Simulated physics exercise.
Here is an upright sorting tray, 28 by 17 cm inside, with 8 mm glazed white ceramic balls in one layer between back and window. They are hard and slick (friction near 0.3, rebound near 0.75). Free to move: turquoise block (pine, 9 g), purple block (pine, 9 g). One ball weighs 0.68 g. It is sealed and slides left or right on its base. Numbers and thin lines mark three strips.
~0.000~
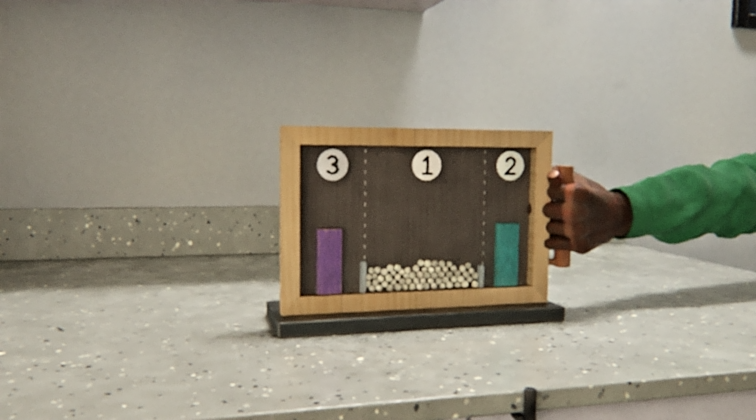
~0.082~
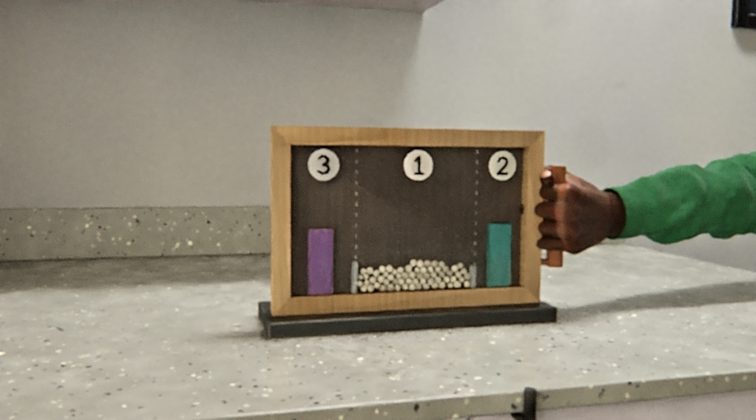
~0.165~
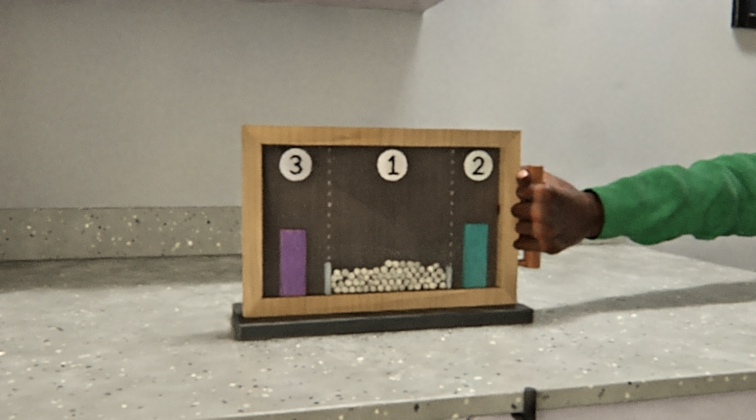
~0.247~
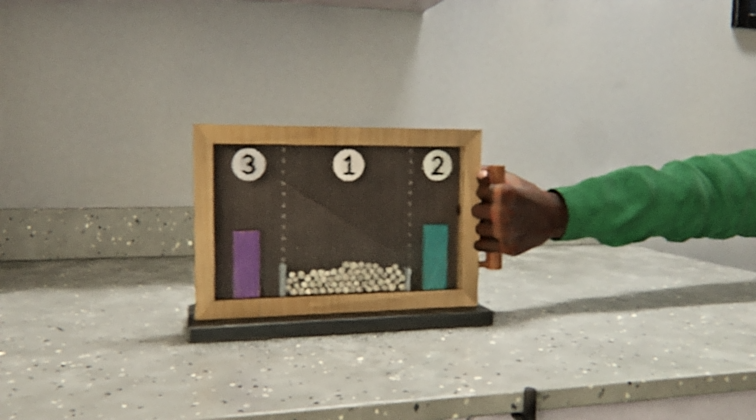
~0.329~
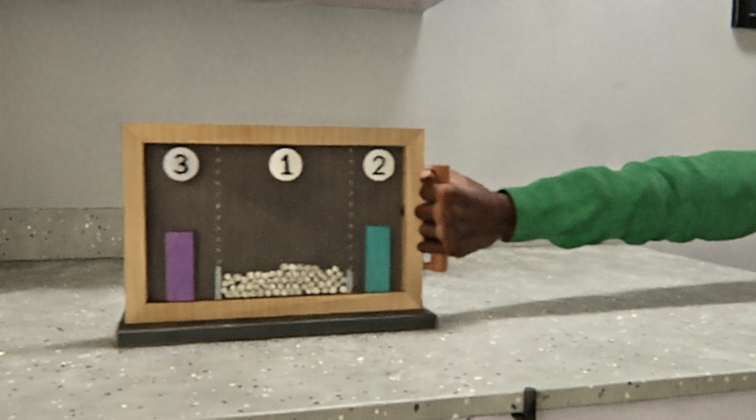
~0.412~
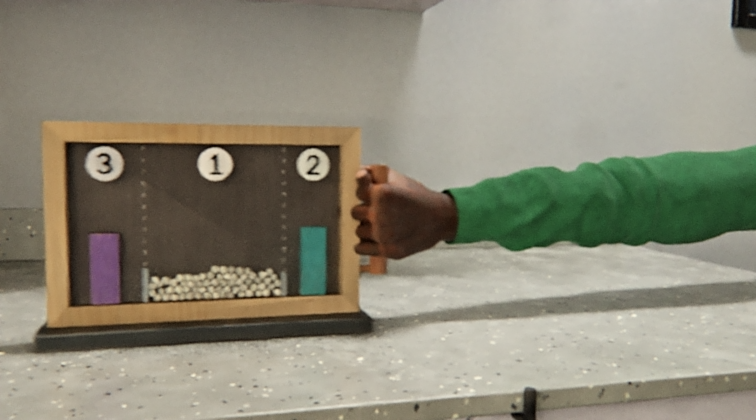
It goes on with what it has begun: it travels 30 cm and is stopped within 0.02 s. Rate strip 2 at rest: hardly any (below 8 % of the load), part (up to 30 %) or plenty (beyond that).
No. 2: Hardly any.
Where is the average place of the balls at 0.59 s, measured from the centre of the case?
About 2 cm left and 6 cm below.
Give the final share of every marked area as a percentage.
Strip 1: 90; strip 2: 0; strip 3: 10.
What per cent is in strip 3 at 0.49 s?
Roughly 0 per cent.
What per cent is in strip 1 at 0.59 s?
Some 95 per cent.
After 0.49 s, it is 30 cm to the left; the balls' middle is in line with and 7 cm below the centre; no. 1, 100 %.
After 0.59 s, it is 30 cm to the left; the balls' middle is 2 cm left of and 6 cm below the centre; no. 1, 95 %, no. 3, 5 %.
After 0.74 s, it is 30 cm to the left; the balls' middle is 2 cm left of and 7 cm below the centre; no. 1, 90 %, no. 3, 10 %.
Settled by 1.8 s, it is 30 cm to the left; no. 1, 90 %, no. 2, 0 %, no. 3, 10 %.
